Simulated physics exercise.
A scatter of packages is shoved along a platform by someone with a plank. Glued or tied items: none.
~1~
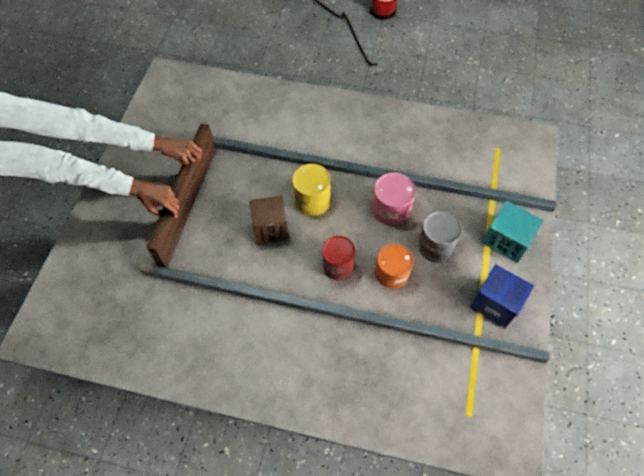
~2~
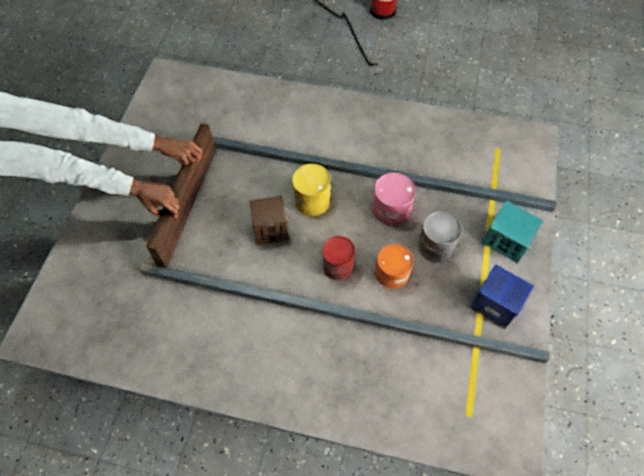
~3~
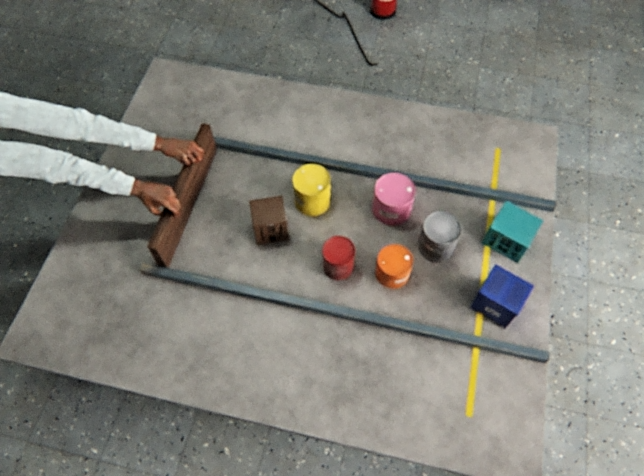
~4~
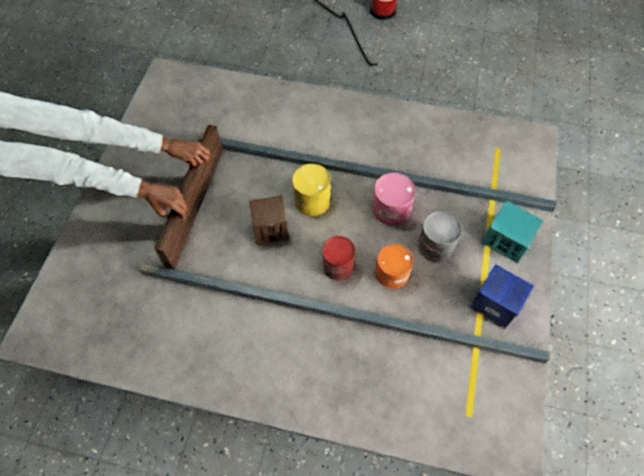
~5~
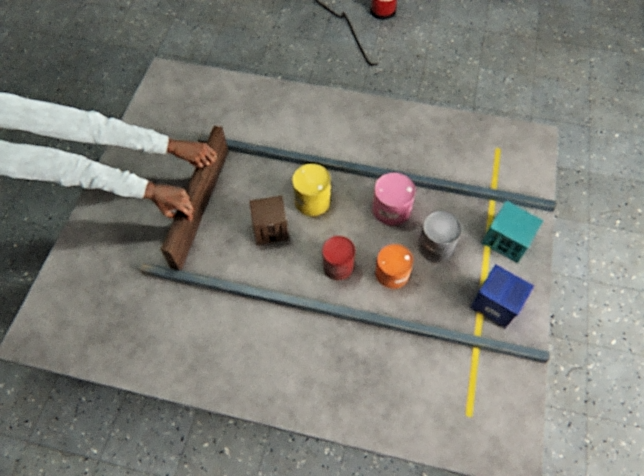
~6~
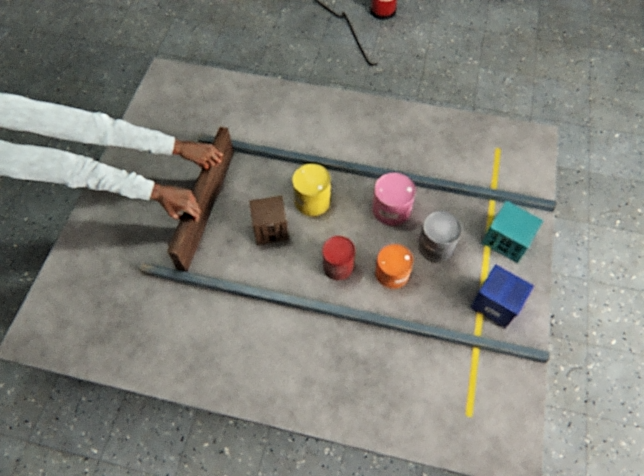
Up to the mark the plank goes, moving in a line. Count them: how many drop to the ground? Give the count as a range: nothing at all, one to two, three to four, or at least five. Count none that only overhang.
The count is one to two.
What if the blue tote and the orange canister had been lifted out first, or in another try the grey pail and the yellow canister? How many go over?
The count is 1 in one try and 1 in the other, in that order.
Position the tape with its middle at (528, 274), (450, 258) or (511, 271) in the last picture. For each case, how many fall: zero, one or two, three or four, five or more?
Result per tape, in order - 5 or more / none / more than four.
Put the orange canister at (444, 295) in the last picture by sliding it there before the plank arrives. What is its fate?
Put there, it simply holds its spot.
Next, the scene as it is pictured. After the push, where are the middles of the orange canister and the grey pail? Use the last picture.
First object: (538, 300); second object: (540, 259).
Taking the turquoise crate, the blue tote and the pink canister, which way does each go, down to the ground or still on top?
At the finish the turquoise crate is gone, the blue tote is gone and the pink canister is still up there.
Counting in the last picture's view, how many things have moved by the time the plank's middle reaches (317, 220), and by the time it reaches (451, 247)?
Moved so far: 3, then 8.
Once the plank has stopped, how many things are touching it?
The answer is 3.
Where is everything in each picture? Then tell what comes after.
Turquoise crate (512, 232); blue tote (501, 297); grey pail (439, 237); plank (184, 194); tape (485, 265), in the first picture.
Blue tote (501, 297); pink canister (393, 200), in the second picture.
Grey pail (439, 237); yellow canister (312, 190), in the third picture.
Turquoise crate (512, 232); red pail (339, 259), in the fourth picture.
Blue tote (501, 297); plank (198, 196), in the fifth picture.
Turquoise crate (512, 232); blue tote (501, 297); grey pail (439, 237); plank (204, 198); tape (485, 265), in the sixth picture.
Soon after, none off yet; turquoise crate at rest near (512, 232); blue tote at rest near (501, 297); grey pail at rest near (439, 237).
By the end, the number that fall off is one or two; fallen, blue tote and turquoise crate.
